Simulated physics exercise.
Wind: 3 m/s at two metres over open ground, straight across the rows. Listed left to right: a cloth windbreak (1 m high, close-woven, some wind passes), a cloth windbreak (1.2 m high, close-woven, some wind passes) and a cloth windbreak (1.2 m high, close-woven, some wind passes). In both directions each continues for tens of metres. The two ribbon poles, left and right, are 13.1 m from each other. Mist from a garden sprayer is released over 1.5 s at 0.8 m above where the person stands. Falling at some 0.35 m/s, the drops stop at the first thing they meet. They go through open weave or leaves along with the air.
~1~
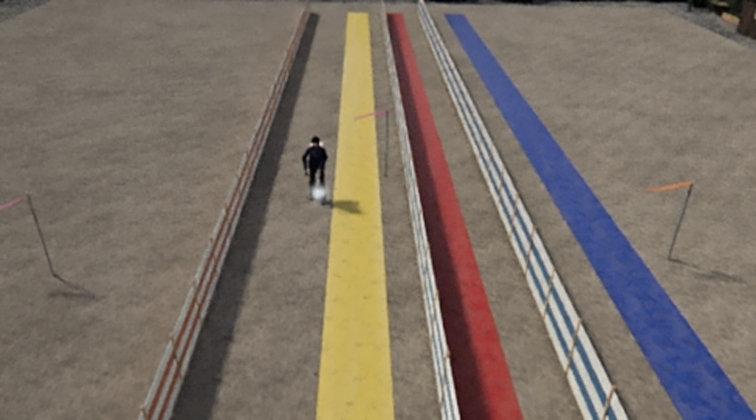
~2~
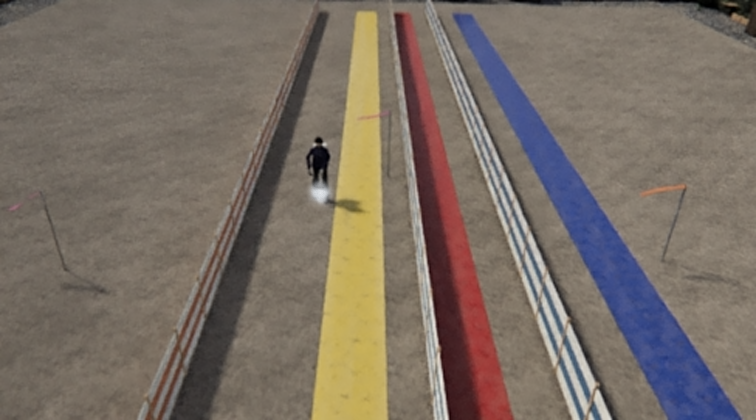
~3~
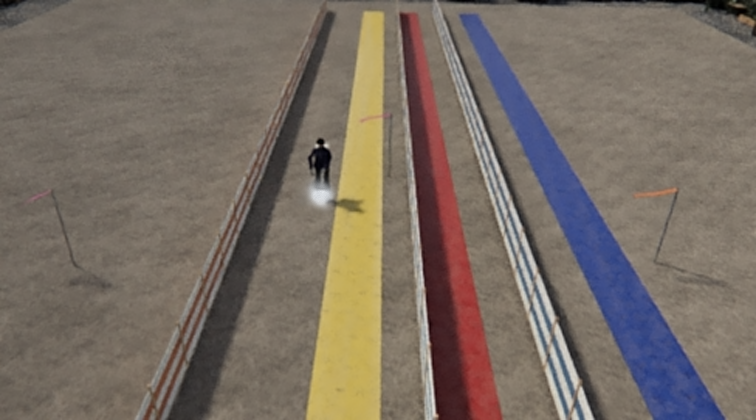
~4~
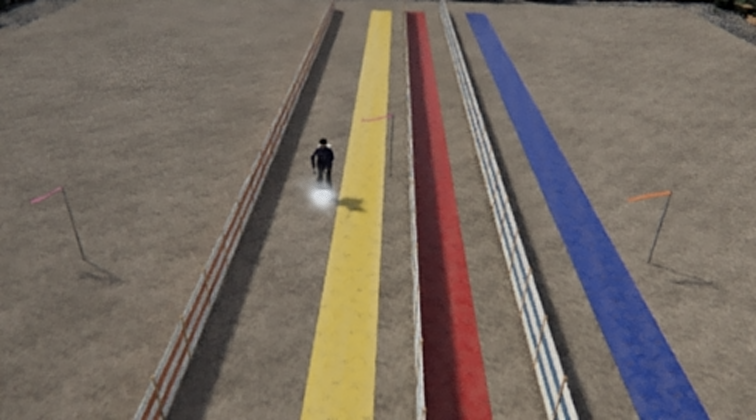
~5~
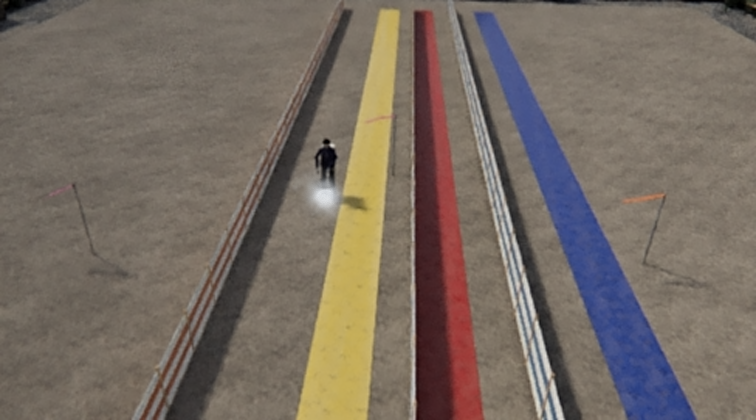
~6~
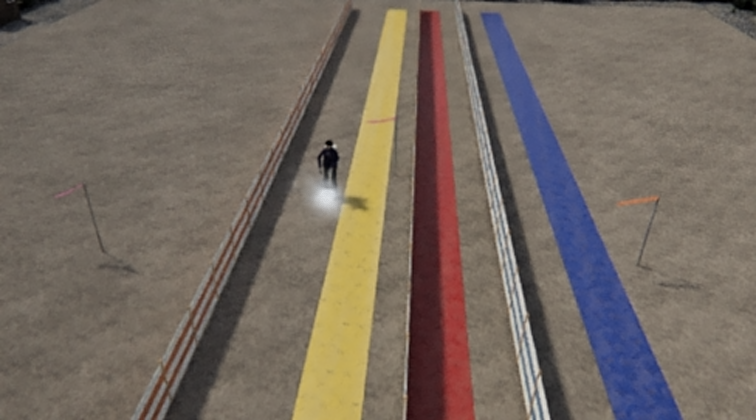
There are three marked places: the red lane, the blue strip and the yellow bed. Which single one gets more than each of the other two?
Yellow.
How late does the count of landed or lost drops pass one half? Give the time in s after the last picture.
2.4 s.
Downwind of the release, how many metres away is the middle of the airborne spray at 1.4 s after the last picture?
It works out to about 0.0 m.
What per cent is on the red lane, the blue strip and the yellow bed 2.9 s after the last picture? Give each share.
I'd put it near 0 % on red, 0 % on blue and 15 % on yellow.
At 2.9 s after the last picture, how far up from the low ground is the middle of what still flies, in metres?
0.4 m.
Then, 1.4 s after the last picture, 0 % lies on the red lane, 0 % on the blue strip and 5 % on the yellow bed; 26 % has touched down or left; the middle of what still flies is 0.5 m above the low ground, near (321, 199).
Then, 2.9 s after the last picture, 0 % lies on the red lane, 0 % on the blue strip and 14 % on the yellow bed; 60 % has touched down or left; the middle of what still flies is 0.5 m above the low ground, near (305, 199).
Then, 6.9 s after the last picture, 0 % lies on the red lane, 0 % on the blue strip and 20 % on the yellow bed; 91 % has touched down or left.
Then, 18.9 s after the last picture, 0 % lies on the red lane, 0 % on the blue strip and 21 % on the yellow bed; 100 % has touched down or left.
Then, 43.9 s after the last picture, 0 % lies on the red lane, 0 % on the blue strip and 21 % on the yellow bed; 100 % has touched down or left.
